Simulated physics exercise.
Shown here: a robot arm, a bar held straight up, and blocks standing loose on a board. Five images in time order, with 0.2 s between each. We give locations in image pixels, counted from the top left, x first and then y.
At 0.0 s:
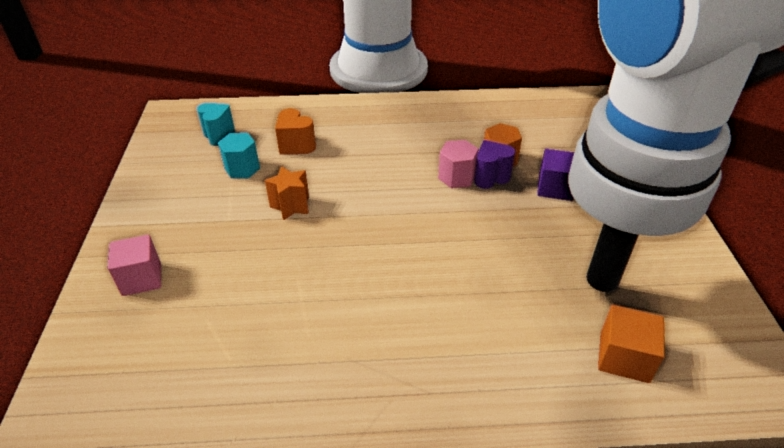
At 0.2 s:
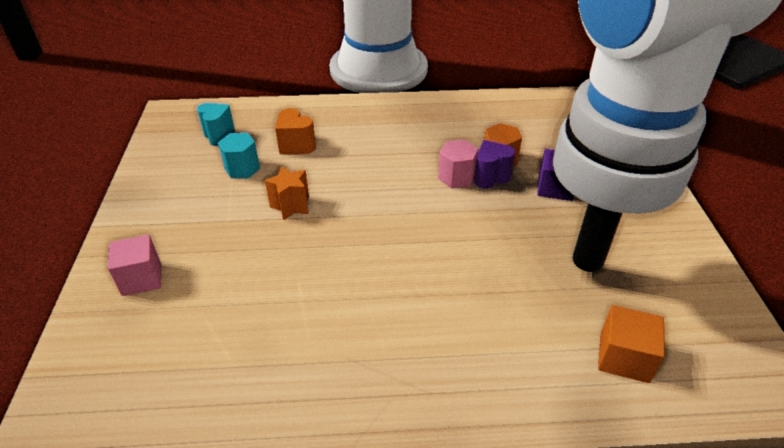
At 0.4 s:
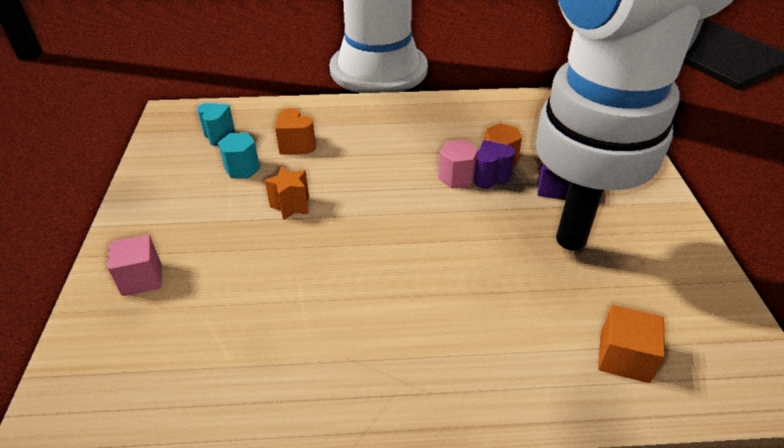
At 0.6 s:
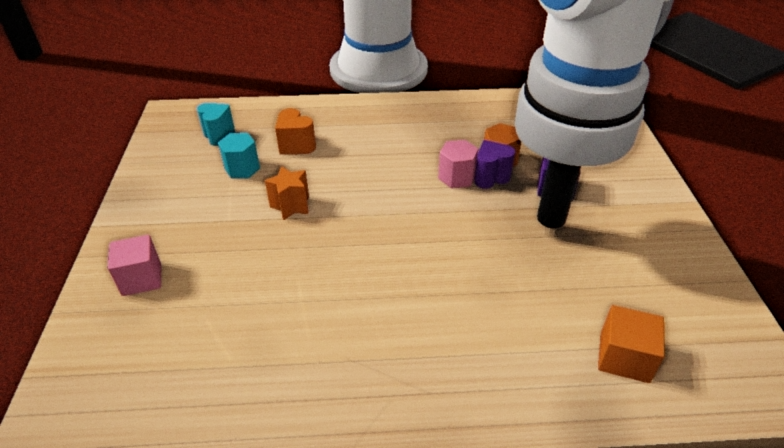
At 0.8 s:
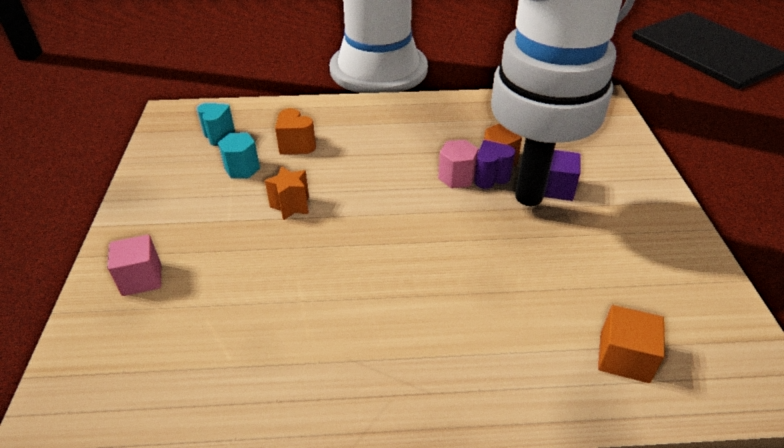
At the start, a robot arm holds a black bar upright near an orange cube at the right of a wooden board scattered with colourful blocks. The arm moves steadily away and to the left, bringing the bar beside the purple blocks, while every block stays still.
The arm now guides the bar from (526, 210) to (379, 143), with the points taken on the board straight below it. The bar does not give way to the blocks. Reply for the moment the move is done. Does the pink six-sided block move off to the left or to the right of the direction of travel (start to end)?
It shifts leftward.
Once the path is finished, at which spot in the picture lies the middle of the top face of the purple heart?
The centre of its top face lies at (474, 139).
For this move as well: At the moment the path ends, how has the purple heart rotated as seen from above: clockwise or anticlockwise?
Clockwise from above.
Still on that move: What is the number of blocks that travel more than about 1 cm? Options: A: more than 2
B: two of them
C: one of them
My pick is B.
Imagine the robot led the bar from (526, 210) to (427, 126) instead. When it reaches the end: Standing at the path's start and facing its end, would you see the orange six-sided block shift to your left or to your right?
That's a shift to the right.
The first path, step by step. One third of the way, bar (474, 174); pink six-sided block (443, 145), turned 35° anticlockwise; purple heart (481, 143), turned 40° clockwise; orange six-sided block (505, 131), turned 15° clockwise.
Two thirds of the way, bar (424, 152); pink six-sided block (396, 131), turned 65° anticlockwise; purple heart (474, 139), turned 70° clockwise; orange six-sided block (505, 131), turned 15° clockwise.
At the end, bar (379, 132); pink six-sided block (348, 121), turned 120° anticlockwise; purple heart (474, 139), turned 70° clockwise; orange six-sided block (505, 131), turned 15° clockwise; purple square in place.
